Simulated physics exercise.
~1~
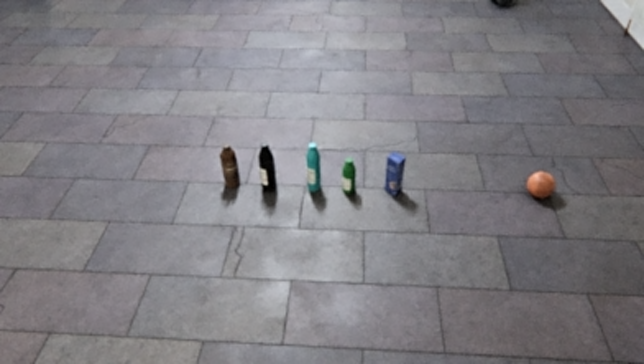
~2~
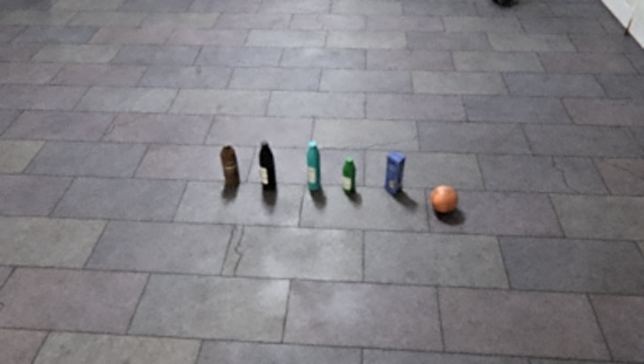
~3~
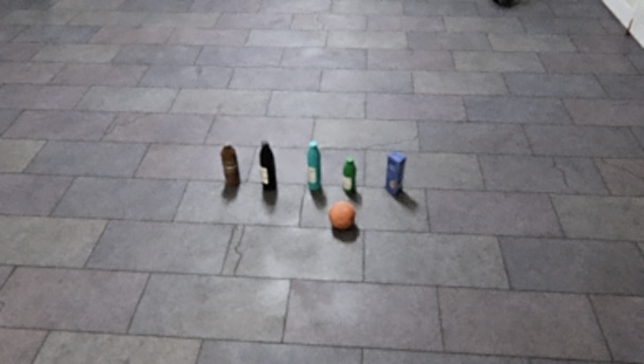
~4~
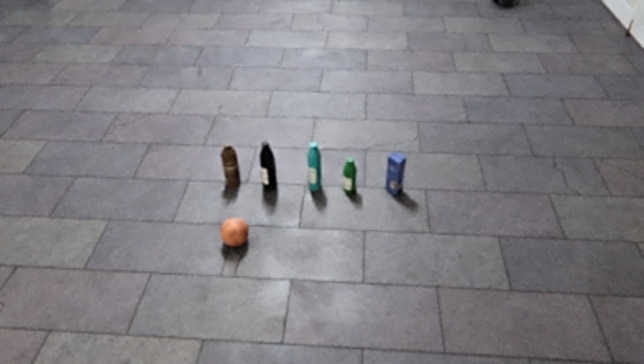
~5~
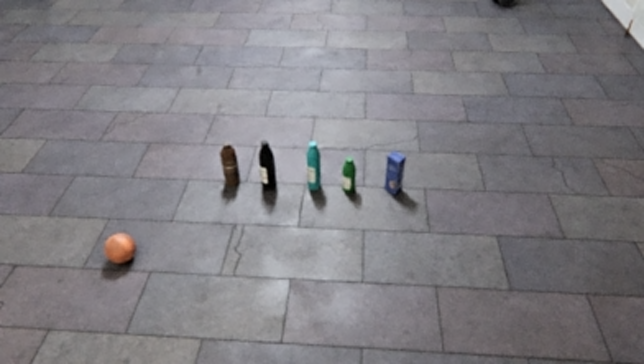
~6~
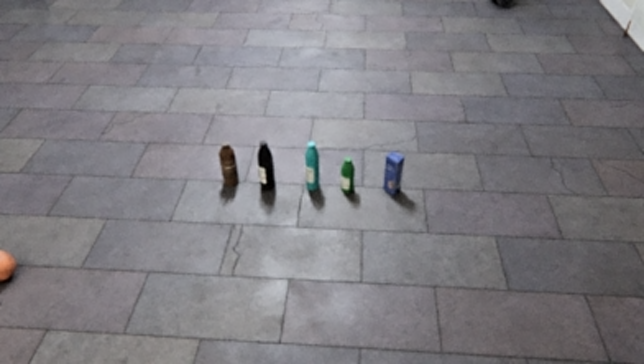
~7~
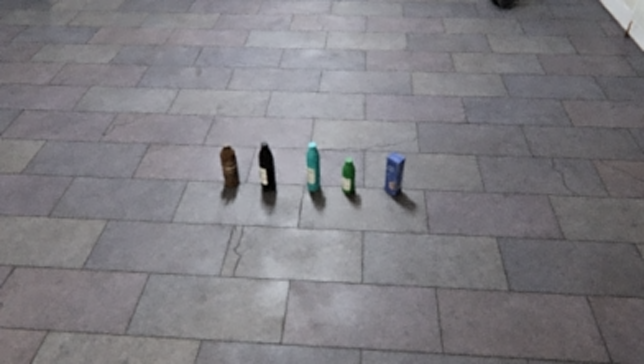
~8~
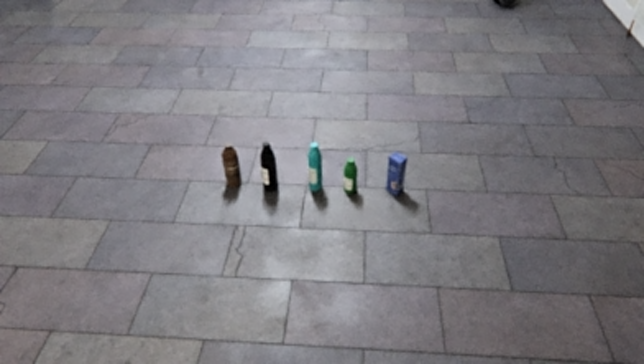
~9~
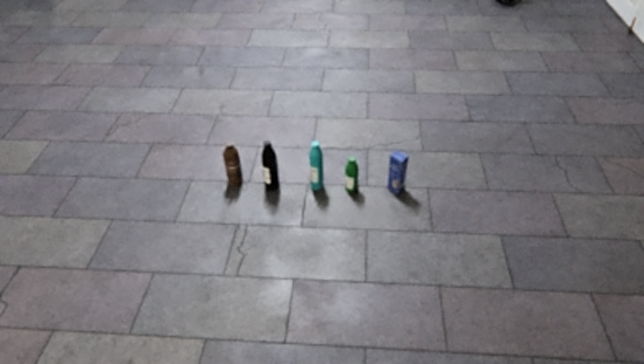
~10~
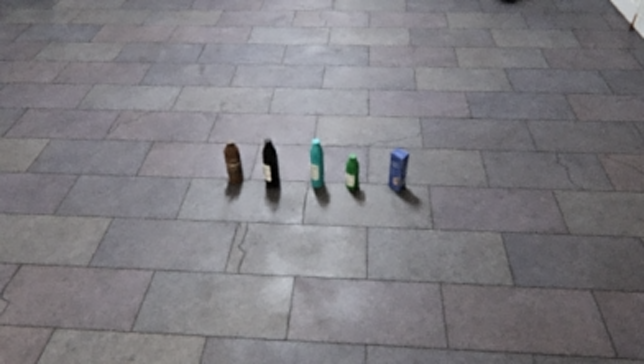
An orange ball rolls left past four bottles and a blue carton, leaving them standing.
